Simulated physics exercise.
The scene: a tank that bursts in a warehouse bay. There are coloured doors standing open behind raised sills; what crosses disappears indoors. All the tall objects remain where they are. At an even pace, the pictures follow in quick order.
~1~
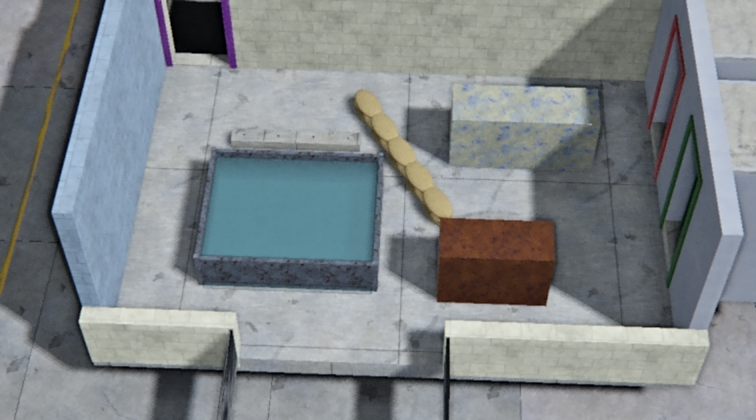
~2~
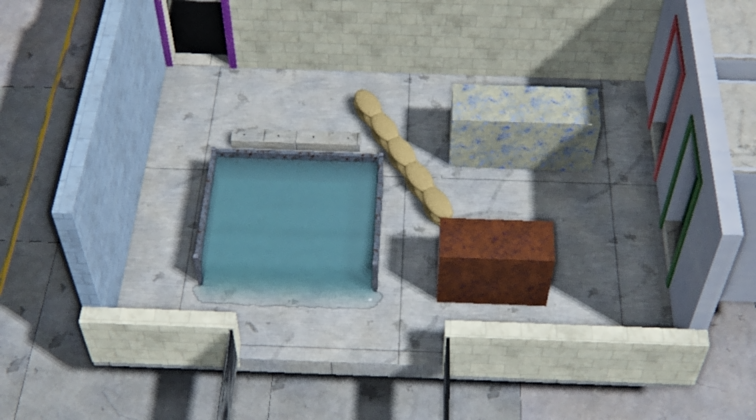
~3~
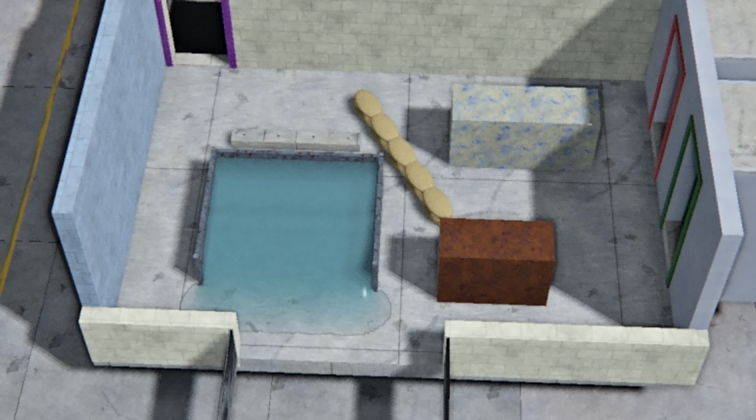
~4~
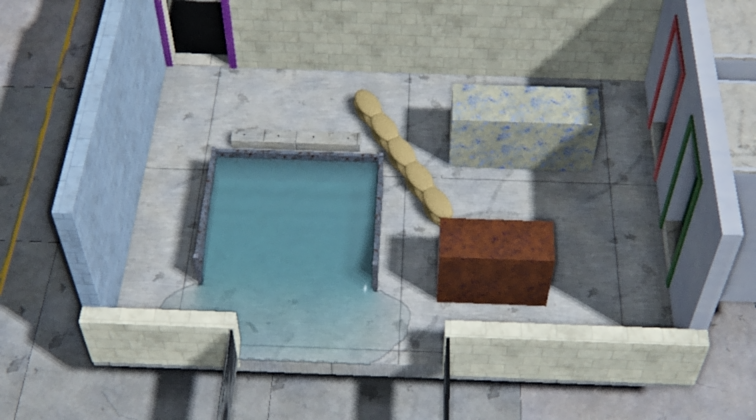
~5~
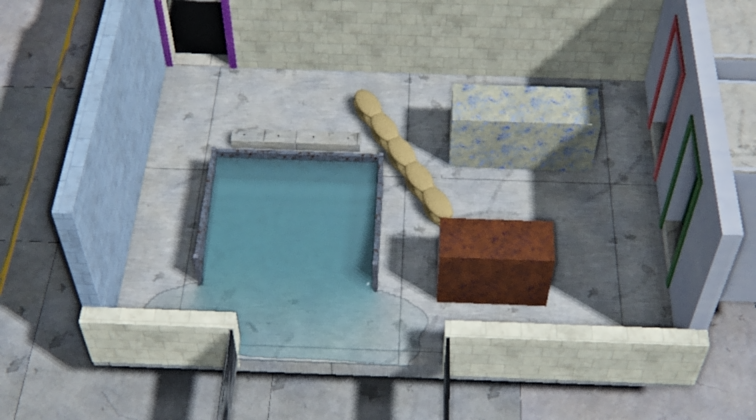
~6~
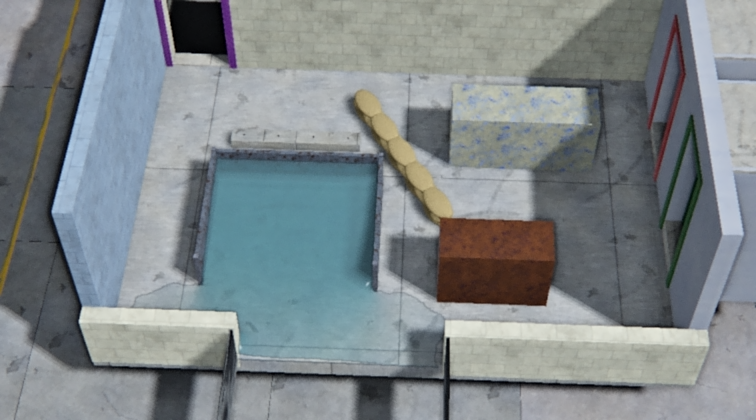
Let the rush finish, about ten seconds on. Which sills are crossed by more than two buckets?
In the end the purple door exceeds two buckets; the red door never exceeds two buckets; the green door never exceeds two buckets.
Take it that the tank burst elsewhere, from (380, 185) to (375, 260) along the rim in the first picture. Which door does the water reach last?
It's the purple door.
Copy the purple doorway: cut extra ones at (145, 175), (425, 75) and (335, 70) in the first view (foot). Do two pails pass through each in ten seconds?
Stays within it; stays within it; stays within it.
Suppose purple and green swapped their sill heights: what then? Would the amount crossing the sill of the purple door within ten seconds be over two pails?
The purple one falls short.
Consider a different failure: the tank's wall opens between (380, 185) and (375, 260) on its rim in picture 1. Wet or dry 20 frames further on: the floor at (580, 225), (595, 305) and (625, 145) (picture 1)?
Going through them one by one, I'd say waterlogged, then waterlogged, then waterlogged.
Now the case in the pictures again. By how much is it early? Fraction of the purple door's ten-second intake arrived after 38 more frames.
Around 65 %.
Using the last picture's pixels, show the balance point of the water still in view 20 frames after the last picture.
Estimate: (252, 256).
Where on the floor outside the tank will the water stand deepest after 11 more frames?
At about (125, 338).
A moment on, water covers 15 % of the floor; the purple door not reached, the red door not reached, the green door not reached.
Next, water covers 20 % of the floor; the purple door not reached, the red door not reached, the green door not reached.
Then, water covers 30 % of the floor; the purple door not reached, the red door not reached, the green door not reached.
Later, water covers 35 % of the floor; the purple door over two buckets in, the red door not reached, the green door not reached.
In the end, water covers 45 % of the floor; the purple door far over two buckets in, the red door not reached, the green door not reached.
